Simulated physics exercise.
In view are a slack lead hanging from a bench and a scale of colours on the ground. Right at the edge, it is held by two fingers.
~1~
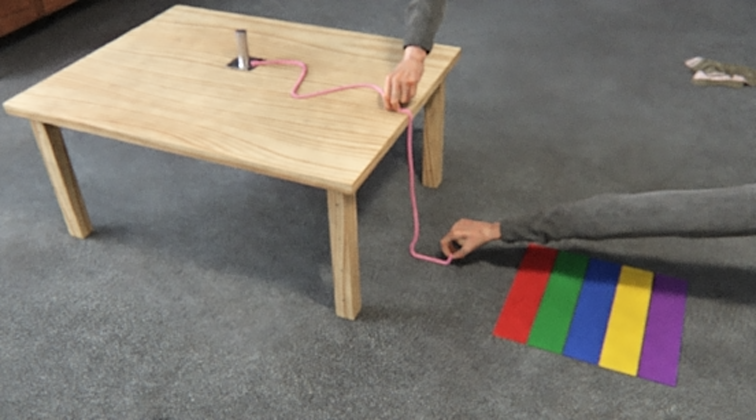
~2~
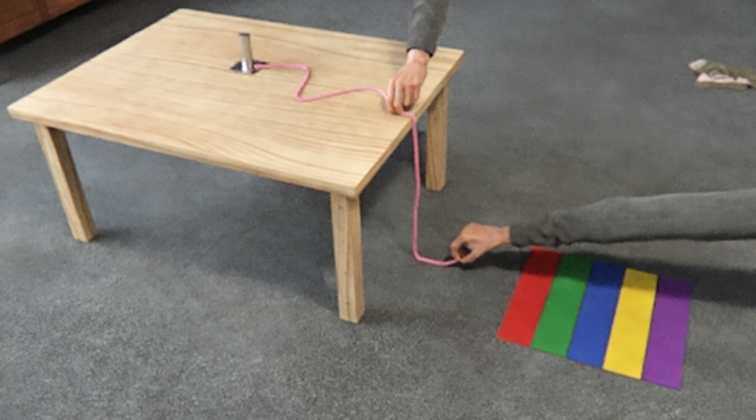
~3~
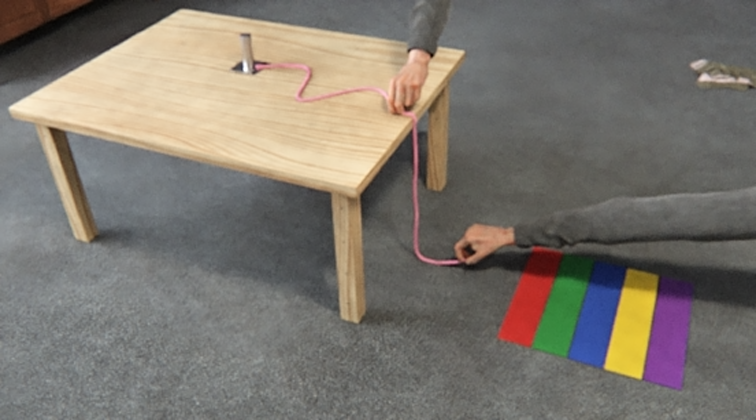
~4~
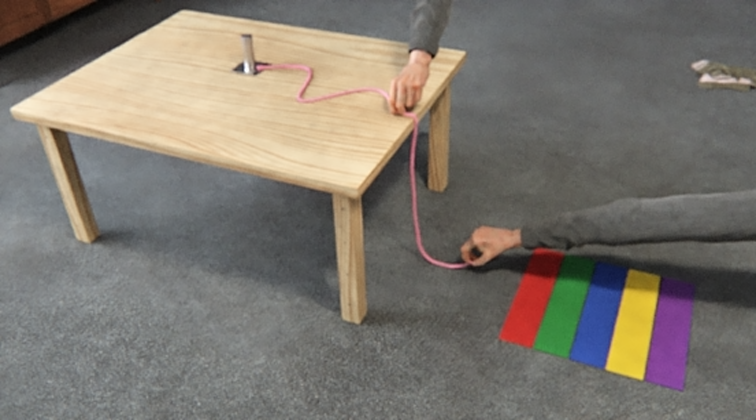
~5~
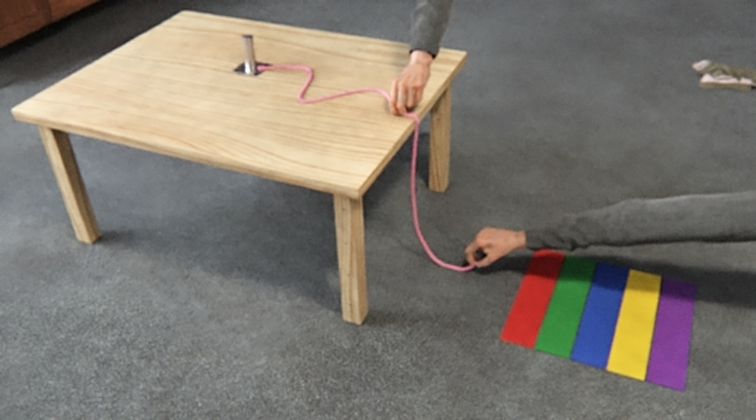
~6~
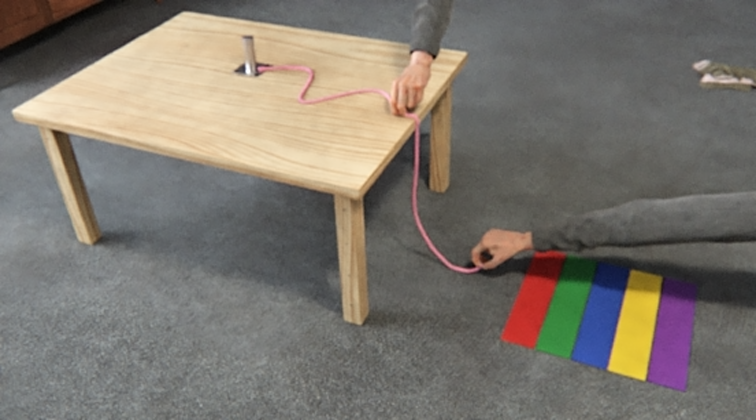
At the start, a pink cord runs from a small metal post across a wooden table, pinched at the edge by one hand, while another holds its end near the floor. The lower hand slowly draws the end slightly right, toward colored stripes, and the hanging part changes from a sharp bend to a smoother curve.
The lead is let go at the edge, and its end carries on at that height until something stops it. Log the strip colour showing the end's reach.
Reach: Purple strip.
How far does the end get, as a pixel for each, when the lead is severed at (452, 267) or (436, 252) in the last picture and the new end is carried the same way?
The first cut gives (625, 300) and the second gives (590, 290).
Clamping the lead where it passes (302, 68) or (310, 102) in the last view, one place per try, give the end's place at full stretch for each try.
Try one gives about (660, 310); try two, about (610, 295).
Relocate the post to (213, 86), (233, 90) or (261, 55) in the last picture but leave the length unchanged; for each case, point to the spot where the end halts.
(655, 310), (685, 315) and (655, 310).
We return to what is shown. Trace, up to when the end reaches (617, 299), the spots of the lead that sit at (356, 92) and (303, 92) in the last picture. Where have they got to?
The two spots arrive at (408, 110) and (344, 90).
Soon after, end near (616, 299); over blue.
Then, end near (654, 308); over yellow.
At full stretch, end near (675, 313); over purple. The purple one.
